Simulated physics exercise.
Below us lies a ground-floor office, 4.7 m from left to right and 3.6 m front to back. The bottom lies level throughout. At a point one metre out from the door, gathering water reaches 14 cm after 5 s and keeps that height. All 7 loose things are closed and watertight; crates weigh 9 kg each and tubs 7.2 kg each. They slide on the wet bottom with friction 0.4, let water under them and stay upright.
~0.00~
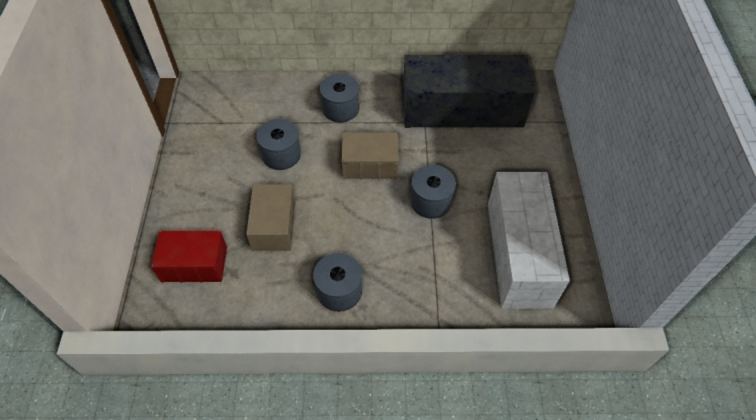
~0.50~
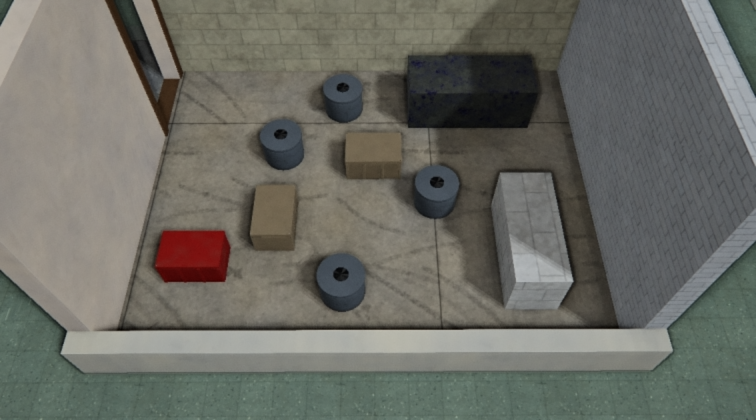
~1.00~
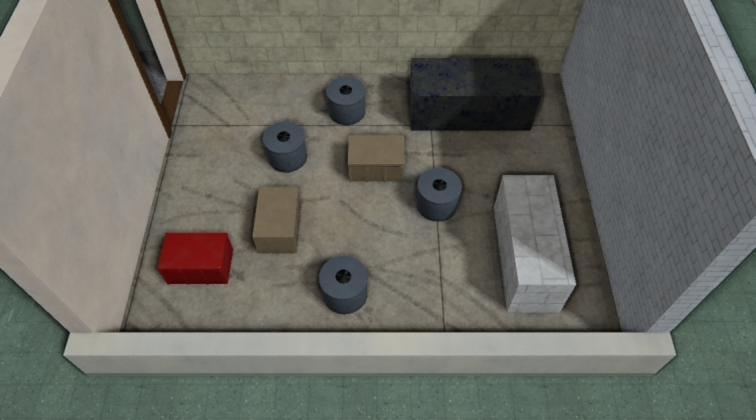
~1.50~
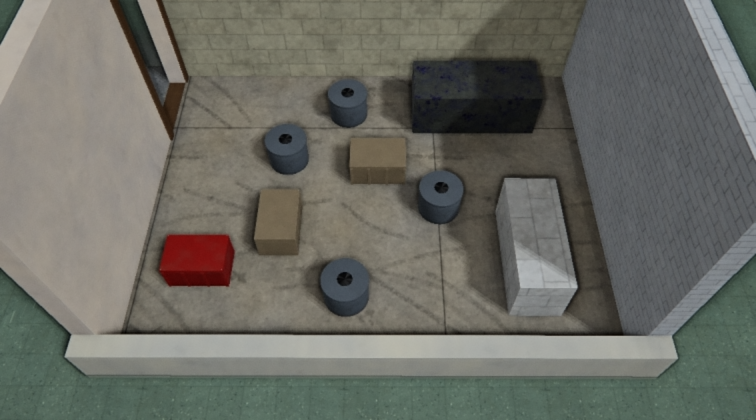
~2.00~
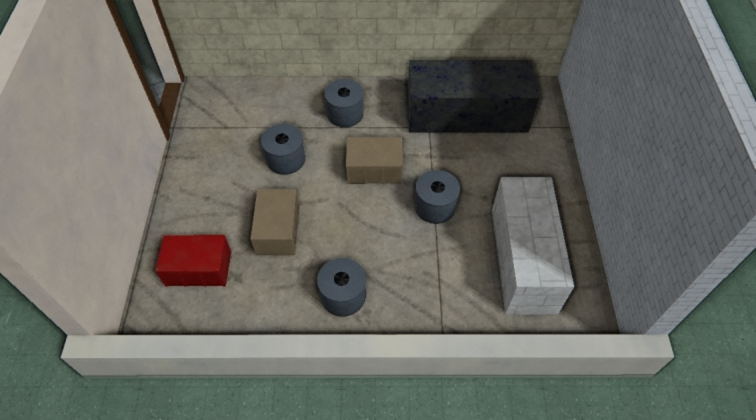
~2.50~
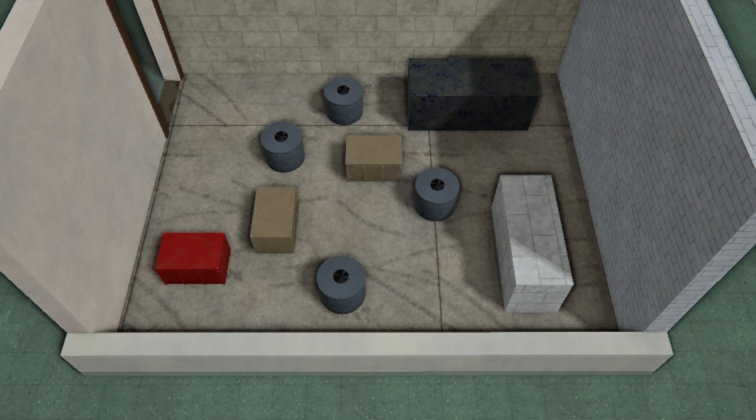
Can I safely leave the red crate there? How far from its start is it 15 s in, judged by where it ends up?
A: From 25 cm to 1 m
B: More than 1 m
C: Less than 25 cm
Option C: Less than 25 cm.
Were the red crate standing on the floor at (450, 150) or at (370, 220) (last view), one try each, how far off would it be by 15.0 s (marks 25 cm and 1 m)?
Going in order, it gets a small push and then it gets a small push.
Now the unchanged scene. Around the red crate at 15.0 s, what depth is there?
Around 2 cm.
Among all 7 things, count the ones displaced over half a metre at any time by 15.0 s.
That adds up to 4.
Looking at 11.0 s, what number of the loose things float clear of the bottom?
I'd say 0 of them.
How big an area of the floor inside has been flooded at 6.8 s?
Near 6.0 m2 in all.
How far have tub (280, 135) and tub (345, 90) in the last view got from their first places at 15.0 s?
In turn: 200 cm, 150 cm.
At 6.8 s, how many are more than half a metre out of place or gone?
0.
After 3.5 s the red crate is near (190, 251), 0.0 m from its start, aground; 0 afloat.
After 6.8 s the red crate is near (190, 251), 0.0 m from its start, aground; 0 afloat.
After 11.0 s the red crate is near (190, 251), 0.0 m from its start, aground; 0 afloat.
After 15.0 s the red crate is near (190, 251), 0.0 m from its start, aground; 4 afloat.
